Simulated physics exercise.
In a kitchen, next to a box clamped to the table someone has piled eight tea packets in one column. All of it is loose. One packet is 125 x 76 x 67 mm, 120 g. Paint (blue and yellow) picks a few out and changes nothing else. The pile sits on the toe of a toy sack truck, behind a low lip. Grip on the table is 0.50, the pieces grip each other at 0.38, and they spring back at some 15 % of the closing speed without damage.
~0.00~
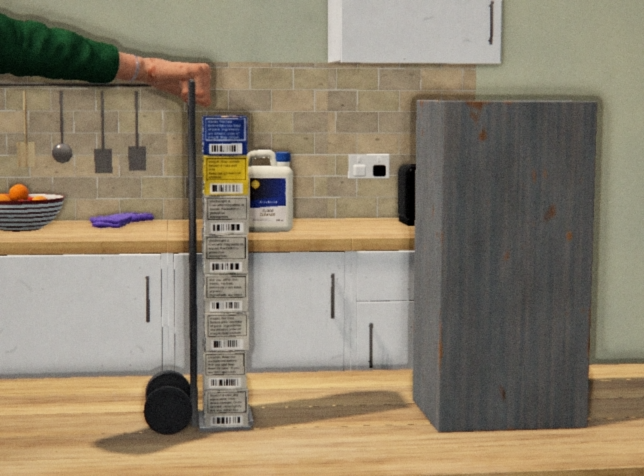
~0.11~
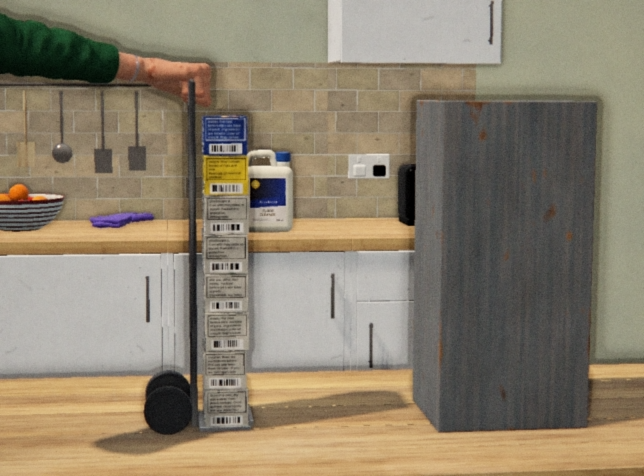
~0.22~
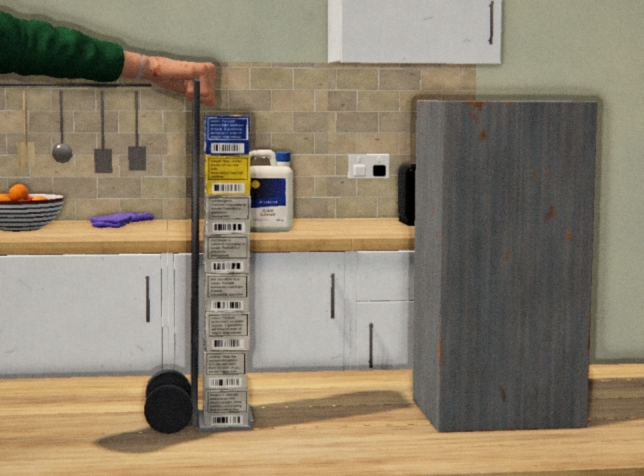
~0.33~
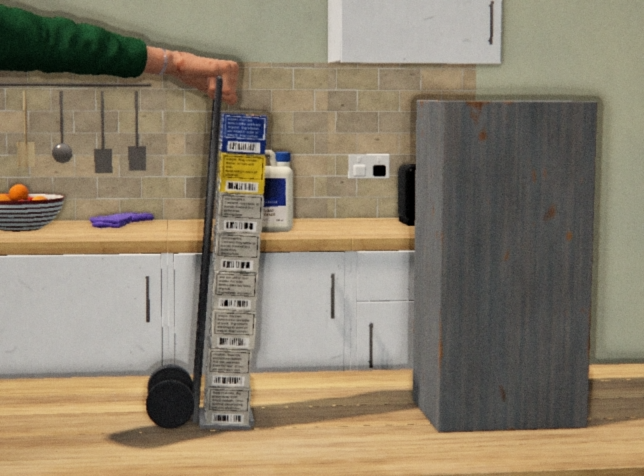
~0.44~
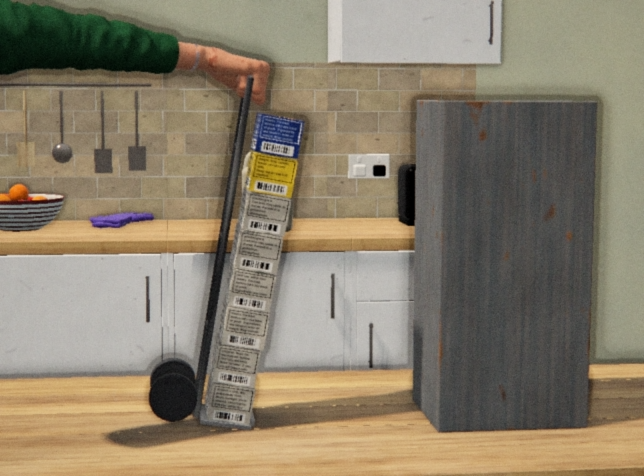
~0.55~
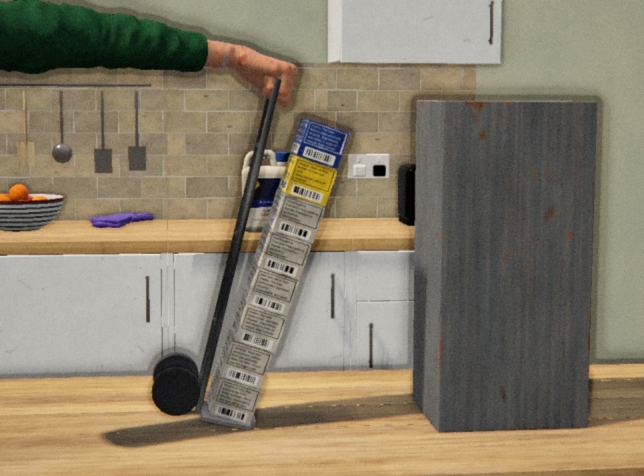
The footage shows a hand in a green sleeve holding a small upright sack truck with a tall stack of blue, yellow and grey packets, then tilting it to the right as the stack leans further than the frame.
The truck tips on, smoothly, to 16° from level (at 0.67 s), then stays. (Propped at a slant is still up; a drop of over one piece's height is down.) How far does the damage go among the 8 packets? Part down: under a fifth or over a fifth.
The part is more than a fifth.
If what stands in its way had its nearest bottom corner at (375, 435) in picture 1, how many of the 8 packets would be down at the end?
In that case 0.
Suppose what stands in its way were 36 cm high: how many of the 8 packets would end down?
Then 7.
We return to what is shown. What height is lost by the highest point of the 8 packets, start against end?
Roughly 20 cm.
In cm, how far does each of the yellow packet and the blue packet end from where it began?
About: Yellow 38, blue 38.
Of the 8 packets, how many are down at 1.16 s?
At that moment 6.
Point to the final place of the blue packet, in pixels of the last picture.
At about (402, 247).
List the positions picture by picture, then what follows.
In the first frame (places mark the middle of the side facing us), truck frame (192, 153) 0° forward; blue packet (226, 136); yellow packet (226, 176); nothing disturbed.
In the second frame, truck frame (192, 153) 0° forward; blue packet (226, 136).
In the third frame, truck frame (196, 151) 1° forward; blue packet (228, 136).
In the fourth frame, truck frame (215, 149) 4° forward; blue packet (245, 135) leaning 4°; yellow packet (243, 174) leaning 4°; steepest lean 4°, the packet at (229, 407); 8 disturbed, none down.
In the fifth frame, truck frame (239, 147) 9° forward; blue packet (280, 136) leaning 10°; yellow packet (273, 176) leaning 10°; 8 disturbed, none down.
In the sixth frame, truck frame (262, 147) 14° forward; blue packet (324, 144) leaning 19°; yellow packet (311, 182) leaning 19°; 8 disturbed, none down.
After 0.62 s, none of the 8 packets down, 8 disturbed; yellow packet leaning 26°, 27 mm lower; blue packet leaning 26°, 34 mm lower.
After 0.76 s, 2 of the 8 packets down; blue packet leaning 43°, 6 cm lower; yellow packet leaning 41°, 9 cm lower.
After 1.16 s, 6 of the 8 packets down; blue packet leaning 17°, 16 cm lower; yellow packet leaning 15°, 16 cm lower.
At rest (1.7 s), 7 of the 8 packets down; yellow packet leaning 5°, 20 cm lower; blue packet leaning 5°, 20 cm lower. That is 88 per cent. As the last picture would show them, middles, yellow packet near (403, 285), blue packet near (401, 248).
